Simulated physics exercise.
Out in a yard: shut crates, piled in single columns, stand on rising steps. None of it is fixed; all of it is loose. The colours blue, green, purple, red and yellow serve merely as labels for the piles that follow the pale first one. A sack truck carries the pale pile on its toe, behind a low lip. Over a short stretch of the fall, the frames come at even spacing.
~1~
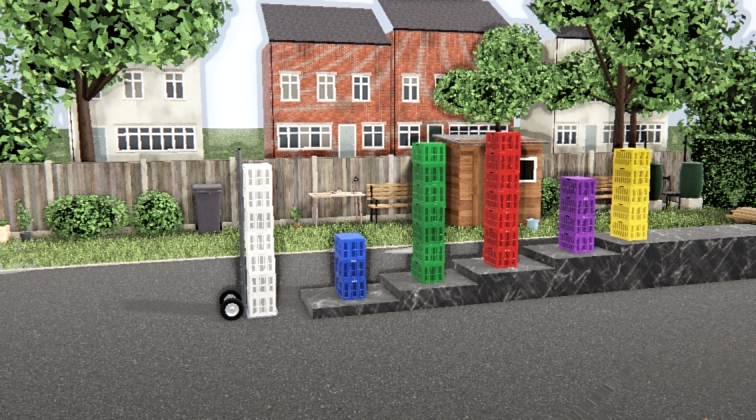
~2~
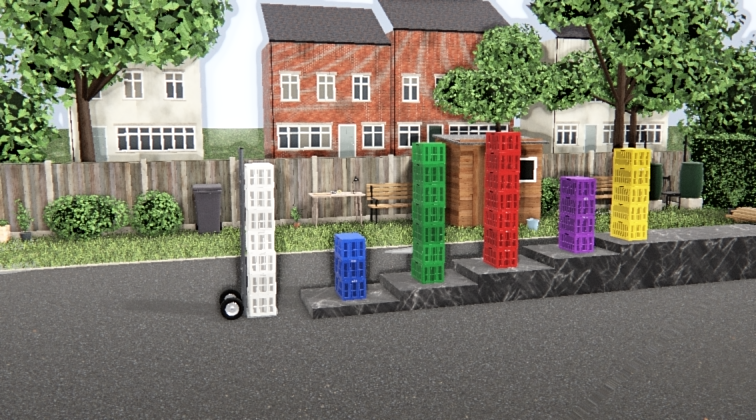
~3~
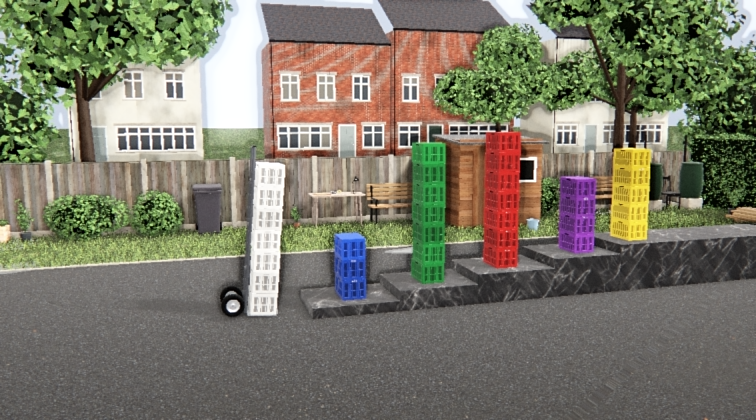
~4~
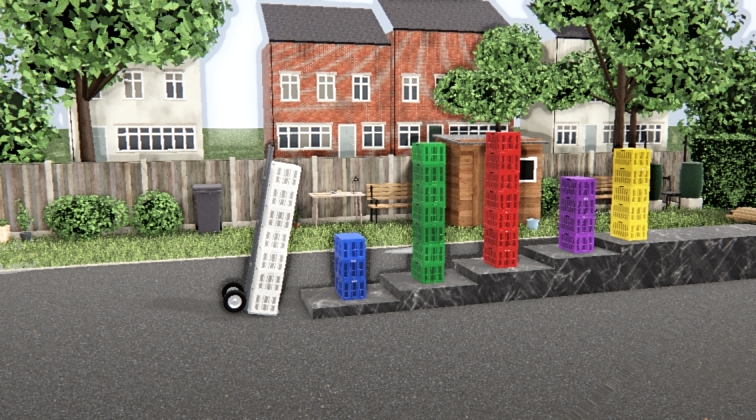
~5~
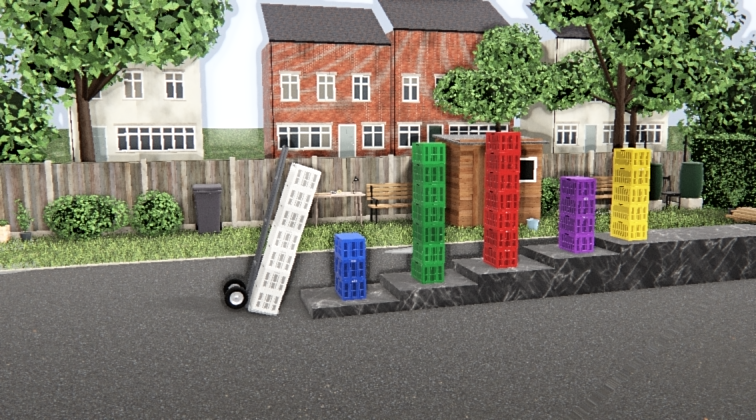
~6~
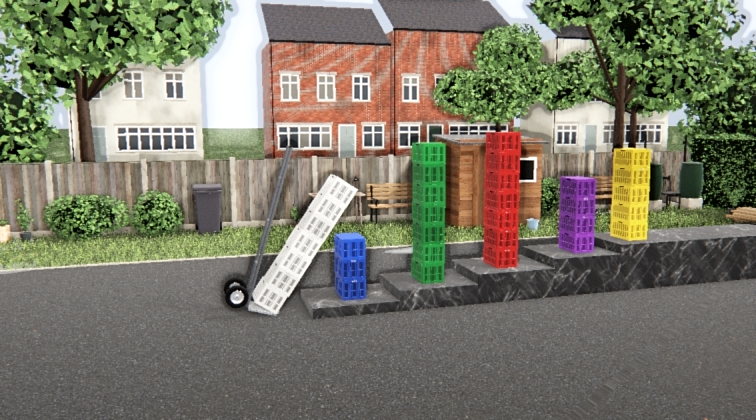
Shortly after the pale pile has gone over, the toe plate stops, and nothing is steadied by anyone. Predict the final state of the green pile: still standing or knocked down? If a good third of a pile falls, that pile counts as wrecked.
Still standing.
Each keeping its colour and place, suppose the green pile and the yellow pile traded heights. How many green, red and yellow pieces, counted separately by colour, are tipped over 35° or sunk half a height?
Counts by colour: Green 0; red 0; yellow 0.
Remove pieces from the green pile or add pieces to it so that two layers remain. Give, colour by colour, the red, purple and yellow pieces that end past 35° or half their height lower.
Red 0, purple 0, yellow 0.
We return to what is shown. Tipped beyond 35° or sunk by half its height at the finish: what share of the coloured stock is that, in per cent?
Close to 10 in a hundred, I'd say.
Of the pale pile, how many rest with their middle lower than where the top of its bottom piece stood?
The number works out at 4.
Shortly afterwards, 7 of the pale pile down; none of the 7 green crates down (0 of 26 in all colours); top green crate unmoved; top blue crate half its height from its place.
Next, 7 of the pale pile down; none of the 7 green crates down (2 of 26 in all colours); top green crate a little from its place; top blue crate tilted steeply, half its height lower.
In the end, 6 of the pale pile down; none of the 7 green crates down (2 of 26 in all colours); top green crate a little from its place; top blue crate tilted well over, half its height lower. From the last view, middles, top green crate near (431, 153), top blue crate near (384, 256).
